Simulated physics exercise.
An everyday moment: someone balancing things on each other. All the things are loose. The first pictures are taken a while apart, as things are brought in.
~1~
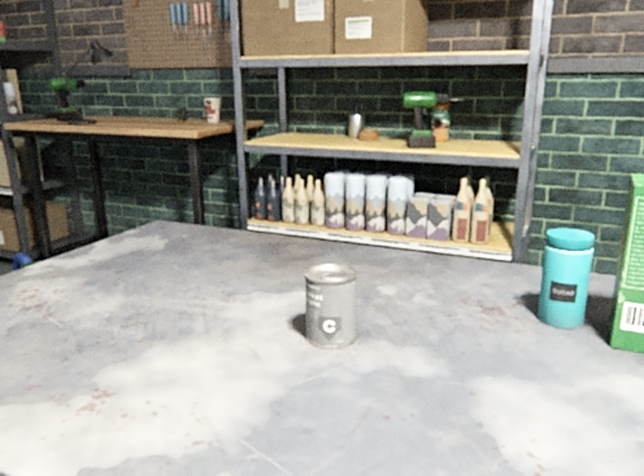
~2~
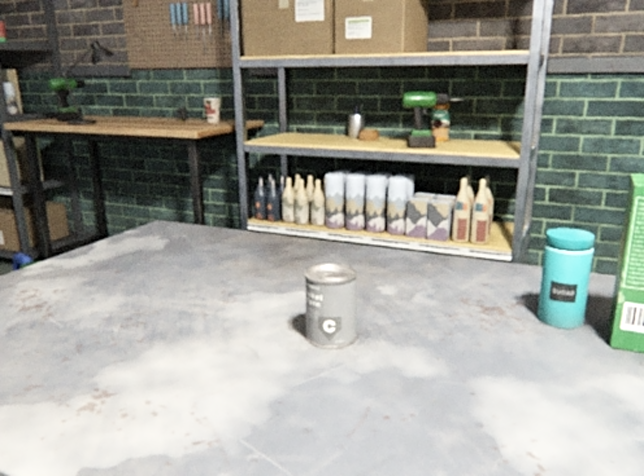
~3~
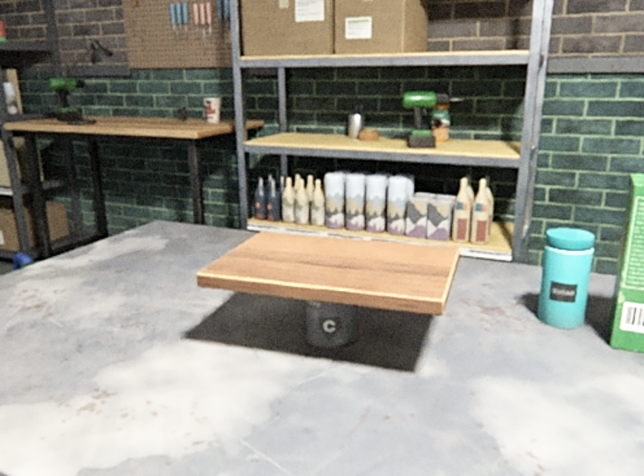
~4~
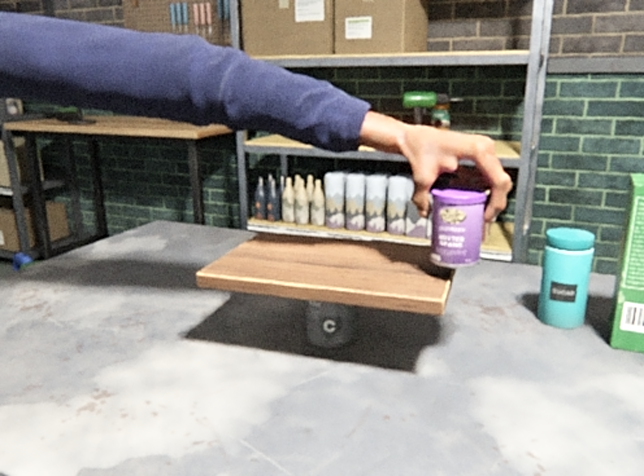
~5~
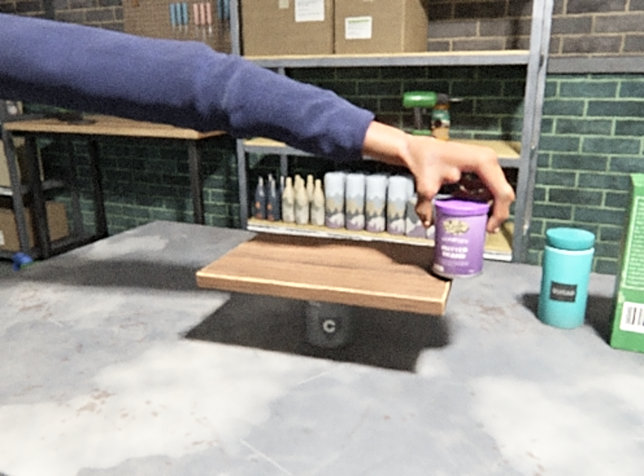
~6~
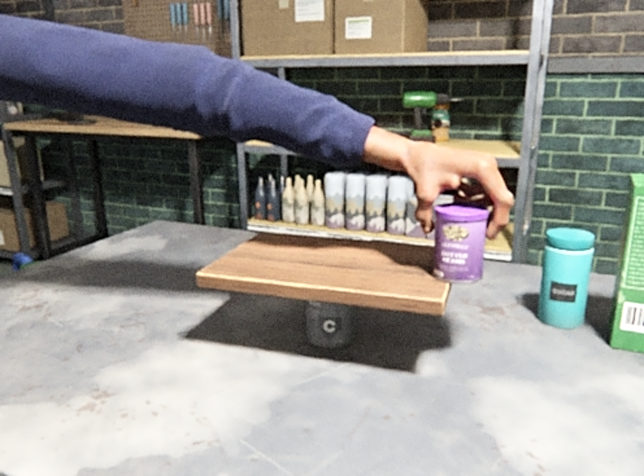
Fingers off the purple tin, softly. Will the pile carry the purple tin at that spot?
Here the pile loses its balance.
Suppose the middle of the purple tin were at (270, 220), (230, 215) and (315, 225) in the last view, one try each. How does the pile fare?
First try: It holds; second try: It loses its balance; third try: It keeps its balance.
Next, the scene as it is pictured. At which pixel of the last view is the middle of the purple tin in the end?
At about (504, 346).
Then, 0.30 s after the last picture, purple tin now fallen; brown board tipped 9° from how it was.
Then, 0.40 s after the last picture, brown board tipped 7° from how it was.
Then, 0.50 s after the last picture, brown board tipped 4° from how it was.
Then, 1.90 s after the last picture, nothing new.
At rest, fallen, purple tin; the other 4 in place. Seen from the same camera at the end, purple tin near (504, 346). The pile comes apart.
